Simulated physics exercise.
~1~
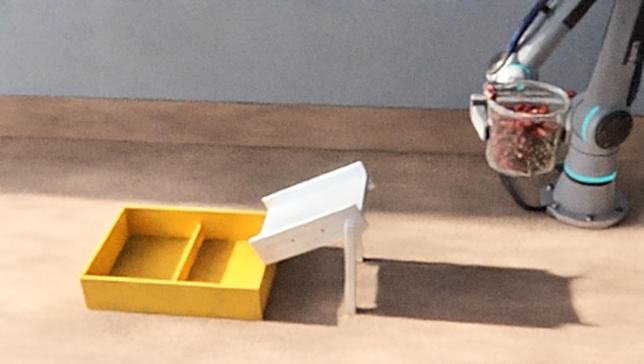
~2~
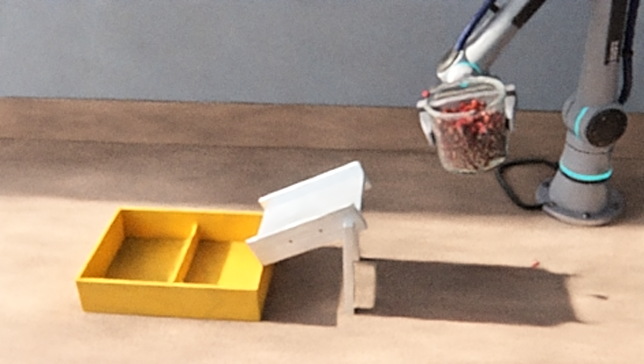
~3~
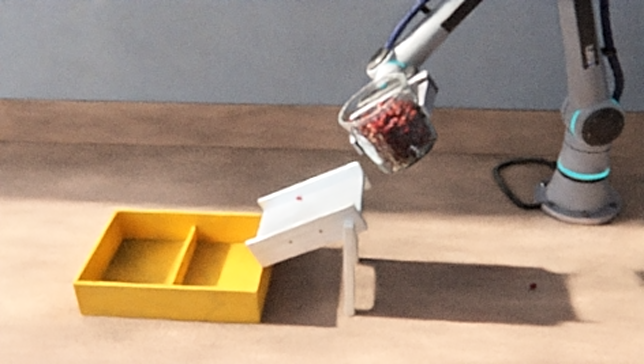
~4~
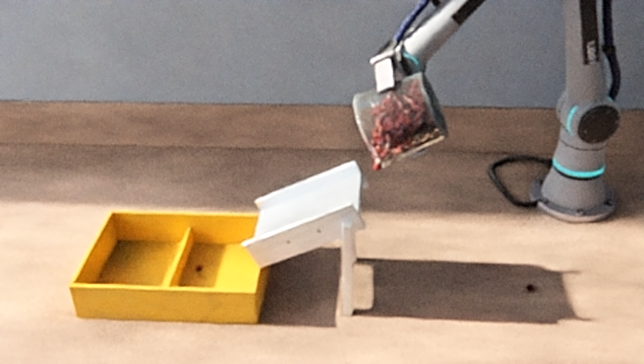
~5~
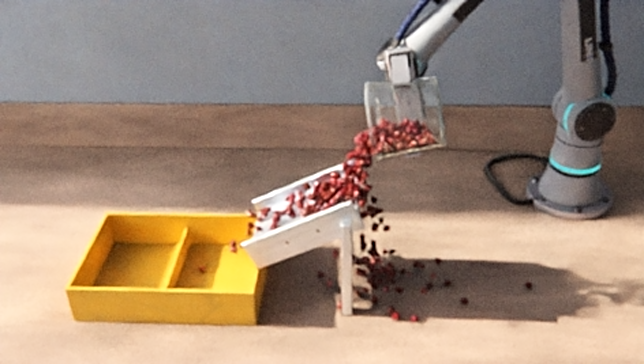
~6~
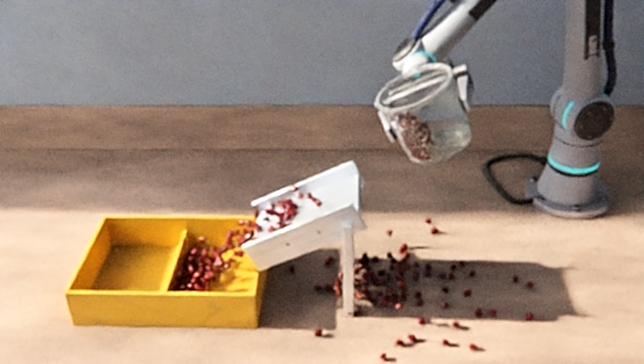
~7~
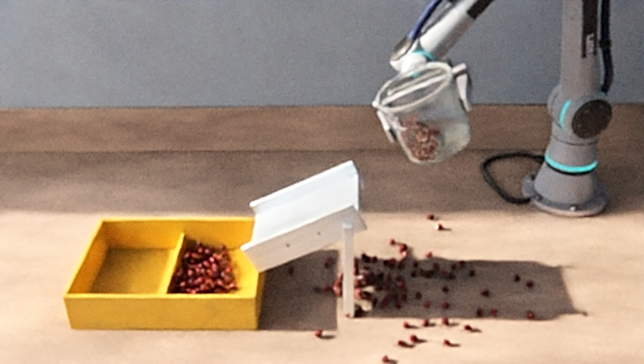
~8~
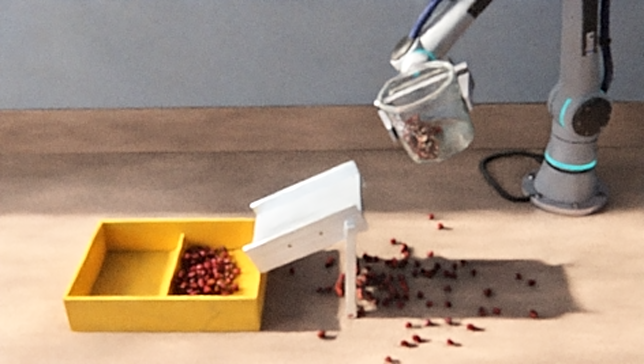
A robot arm tips red beans down a white chute into a yellow box, spilling many.
